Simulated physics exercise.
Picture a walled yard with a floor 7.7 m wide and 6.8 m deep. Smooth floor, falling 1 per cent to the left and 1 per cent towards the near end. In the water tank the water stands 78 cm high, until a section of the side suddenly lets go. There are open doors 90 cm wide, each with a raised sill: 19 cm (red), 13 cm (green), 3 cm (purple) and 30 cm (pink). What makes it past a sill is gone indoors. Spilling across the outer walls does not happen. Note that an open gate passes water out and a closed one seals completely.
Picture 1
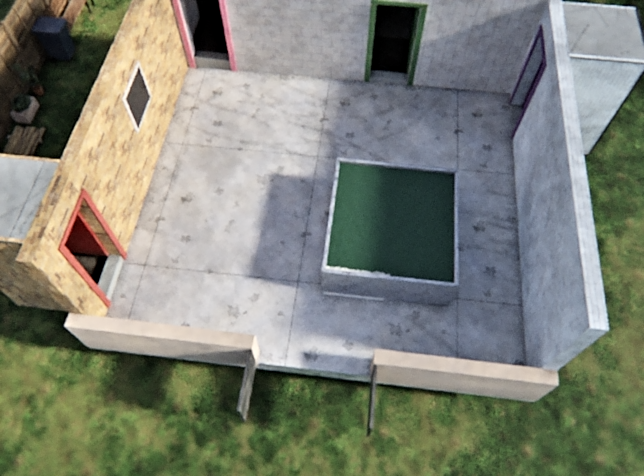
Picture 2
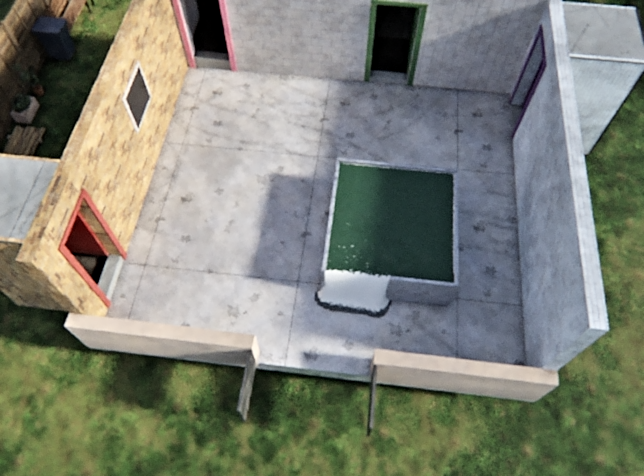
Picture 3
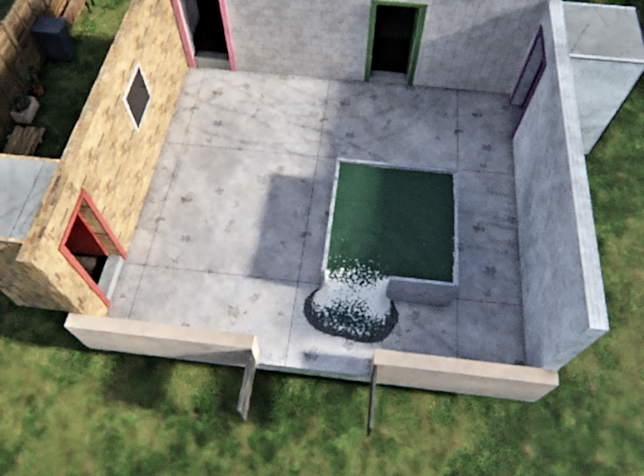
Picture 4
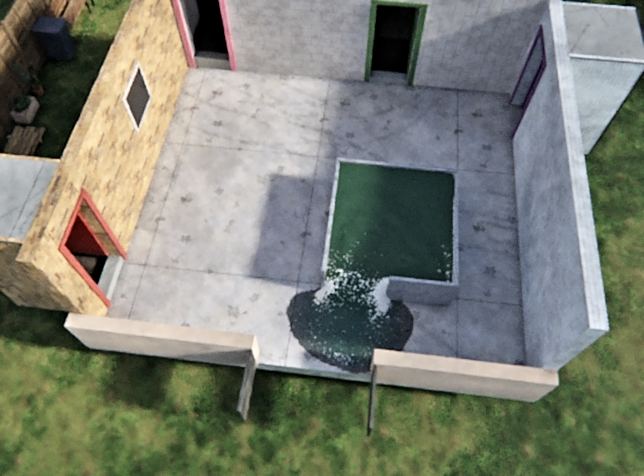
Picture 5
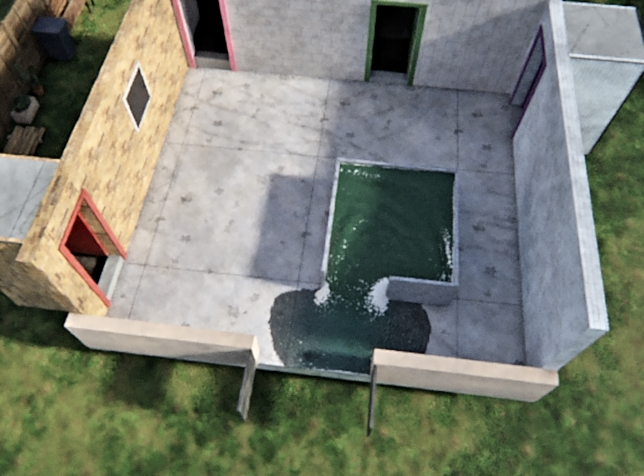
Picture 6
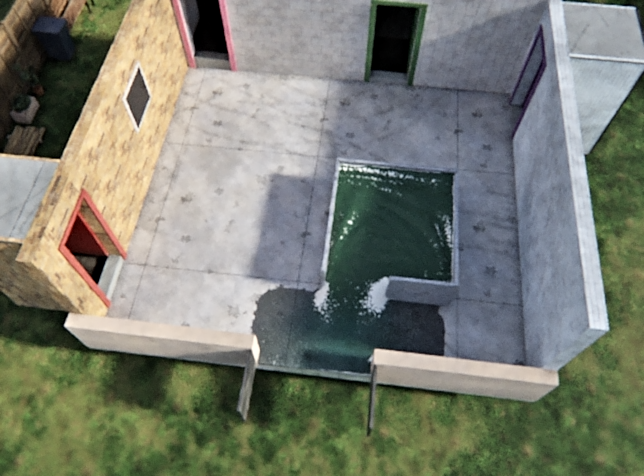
Green water sat still in a square tank in a walled yard, then burst through the front wall's left part, foamed onto the grey floor and spread both ways along the near wall.
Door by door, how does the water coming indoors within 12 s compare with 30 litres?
Red door: Short of the set amount; green door: Short of the set amount; purple door: Short of the set amount; pink door: Short of the set amount.
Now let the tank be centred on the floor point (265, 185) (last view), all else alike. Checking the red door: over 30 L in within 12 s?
Well, red ends up beyond the mark.
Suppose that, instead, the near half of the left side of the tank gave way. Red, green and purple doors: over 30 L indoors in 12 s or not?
Then red would come out on the high side, green on the low side and purple on the high side.
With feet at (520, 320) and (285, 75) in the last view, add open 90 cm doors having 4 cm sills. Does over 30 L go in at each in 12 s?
Well, the first is beyond the mark and the second is shy of the mark.
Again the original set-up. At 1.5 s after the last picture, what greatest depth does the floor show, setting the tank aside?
Max around 36 cm.
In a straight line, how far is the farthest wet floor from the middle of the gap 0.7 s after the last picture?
Distance: Approx. 3.4 m.
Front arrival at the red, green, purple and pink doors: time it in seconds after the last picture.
Red 1.8 s, green 8.5 s, purple 7.0 s, pink not in the 12 s.
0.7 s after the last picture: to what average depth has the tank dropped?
Roughly 57 centimetres.
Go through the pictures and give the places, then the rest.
In the first picture, still water, 78 cm deep, in the water tank at (393, 220).
In the second picture, water pours out at (356, 287) and has run 0.7 m, to (318, 293); typically 10 cm deep outside, 78 cm at the water tank's back.
In the third picture, the front is at (309, 313), 0.9 m from the gap at (355, 288); 1.1 m2 of floor is under water; 78 cm left at the back of the water tank.
In the fourth picture, the front is at a hidden place, 1.4 m from the gap at (355, 288); 2.3 m2 of floor is under water; 78 cm left at the back of the water tank.
In the fifth picture, water pours out at (355, 288) and has run 1.8 m, to a hidden place; typically 8 cm deep outside, 77 cm at the water tank's back.
In the sixth picture, the front is at a hidden place, 2.1 m from the gap at (355, 288); 4.0 m2 of floor is under water; 70 cm left at the back of the water tank.
Then, 0.7 s after the last picture water covers 10 % of the floor and is deepest (44 cm) near (343, 302); red door not reached, green door not reached, purple door not reached, pink door not reached.
Then, 1.5 s after the last picture water covers 15 % of the floor and is deepest (36 cm) near (343, 302); red door not reached, green door not reached, purple door not reached, pink door not reached.
Then, 2.8 s after the last picture water covers 25 % of the floor and is deepest (26 cm) near (343, 302); red door 8 cm at the sill, 0 L in, green door not reached, purple door not reached, pink door not reached.
Then, 6.3 s after the last picture water covers 45 % of the floor and is deepest (15 cm) near (343, 302); red door 5 cm at the sill, 0 L in, green door not reached, purple door not reached, pink door not reached.
Then, 11.3 s after the last picture water covers 60 % of the floor and is deepest (8 cm) near (343, 302); red door 4 cm at the sill, 0 L in, green door 1 cm at the sill, 0 L in, purple door 1 cm at the sill, 0 L in, pink door not reached.
